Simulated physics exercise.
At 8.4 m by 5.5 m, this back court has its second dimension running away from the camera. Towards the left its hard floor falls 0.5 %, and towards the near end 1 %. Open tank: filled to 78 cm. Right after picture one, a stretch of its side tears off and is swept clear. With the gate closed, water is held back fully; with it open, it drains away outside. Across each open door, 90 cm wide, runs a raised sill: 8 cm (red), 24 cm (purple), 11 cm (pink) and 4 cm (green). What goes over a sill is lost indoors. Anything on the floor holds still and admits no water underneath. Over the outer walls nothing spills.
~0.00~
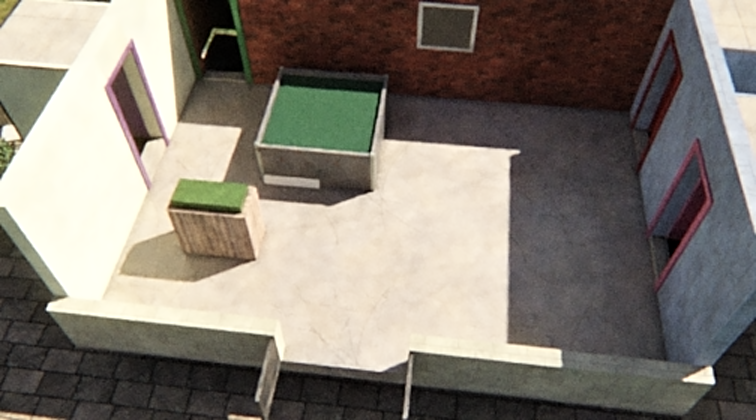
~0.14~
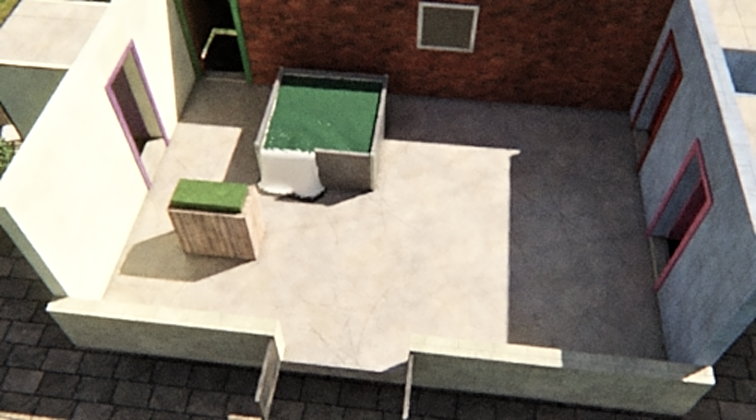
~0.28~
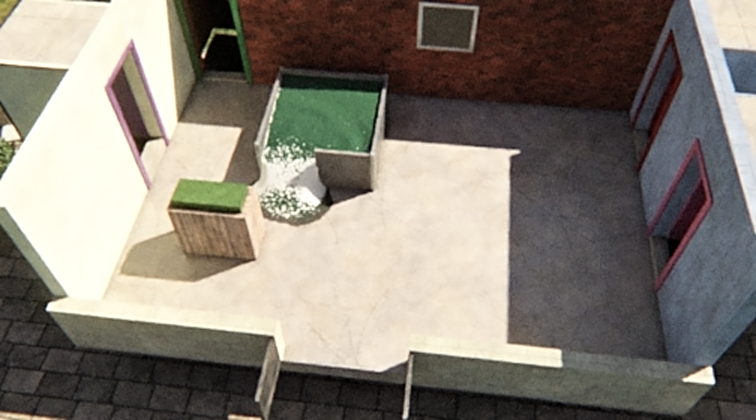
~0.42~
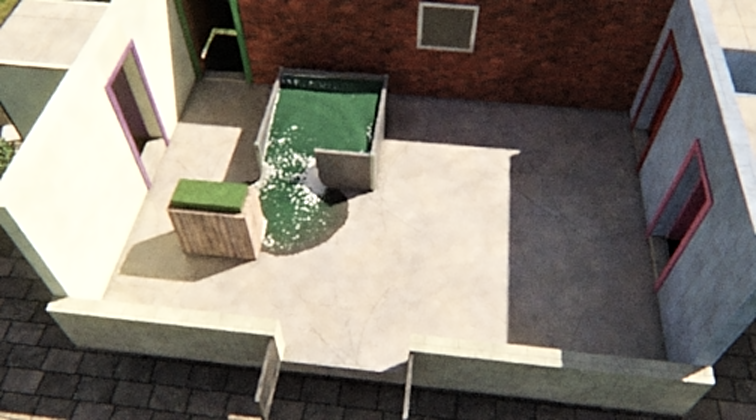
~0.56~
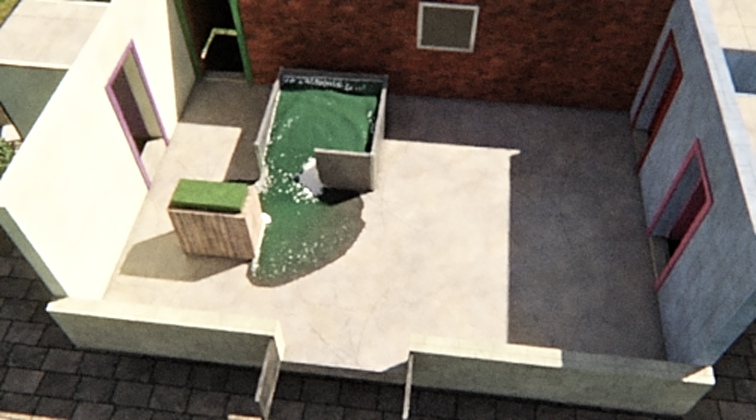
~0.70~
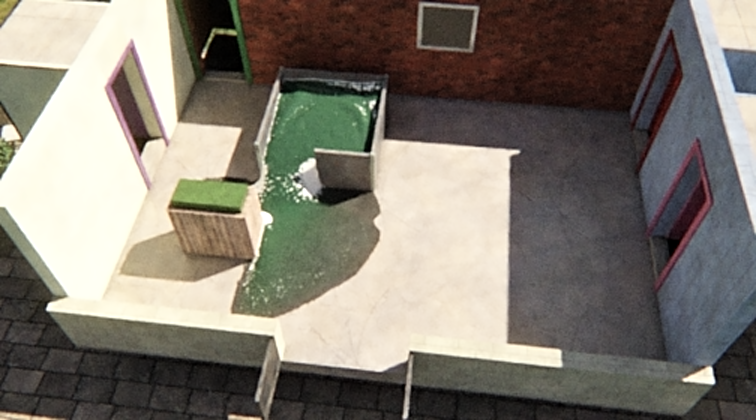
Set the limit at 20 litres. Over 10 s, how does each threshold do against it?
The red door never breaches the limit; the purple door never breaches the limit; the pink door never breaches the limit; the green door breaches the limit.
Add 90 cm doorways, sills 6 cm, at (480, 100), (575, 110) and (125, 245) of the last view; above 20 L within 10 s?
In sequence the answers are less than that, less than that and more than that.
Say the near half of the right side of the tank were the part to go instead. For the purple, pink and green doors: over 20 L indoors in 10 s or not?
For purple, too little; for pink, too much; for green, too little.
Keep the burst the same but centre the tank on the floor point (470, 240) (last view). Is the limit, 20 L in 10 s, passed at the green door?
Then the green door stays within it.
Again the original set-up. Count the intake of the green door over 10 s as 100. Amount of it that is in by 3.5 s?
About 25 per cent.
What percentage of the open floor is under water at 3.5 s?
Near 40 per cent is wet.
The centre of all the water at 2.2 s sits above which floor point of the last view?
It lies at roughly (291, 183) in pixels.
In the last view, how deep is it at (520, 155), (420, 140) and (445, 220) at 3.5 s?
First 0 cm, then 0 cm, then 0 cm.
After 1.4 s water covers 20 % of the floor and is deepest (52 cm) near (256, 220); red door not reached, purple door 12 cm at the sill, 0 L in, pink door not reached, green door not reached.
After 2.2 s water covers 30 % of the floor and is deepest (38 cm) near (266, 221); red door not reached, purple door 22 cm at the sill, 1 L in, pink door not reached, green door not reached.
After 3.5 s water covers 40 % of the floor and is deepest (28 cm) near (266, 221); red door not reached, purple door 14 cm at the sill, 3 L in, pink door not reached, green door 12 cm at the sill, 42 L in.
After 6.0 s water covers 50 % of the floor and is deepest (17 cm) near (266, 221); red door not reached, purple door 10 cm at the sill, 3 L in, pink door not reached, green door 9 cm at the sill, 115 L in.
After 10.0 s water covers 60 % of the floor and is deepest (11 cm) near (92, 323); red door not reached, purple door 5 cm at the sill, 3 L in, pink door 1 cm at the sill, 0 L in, green door 6 cm at the sill, 158 L in.
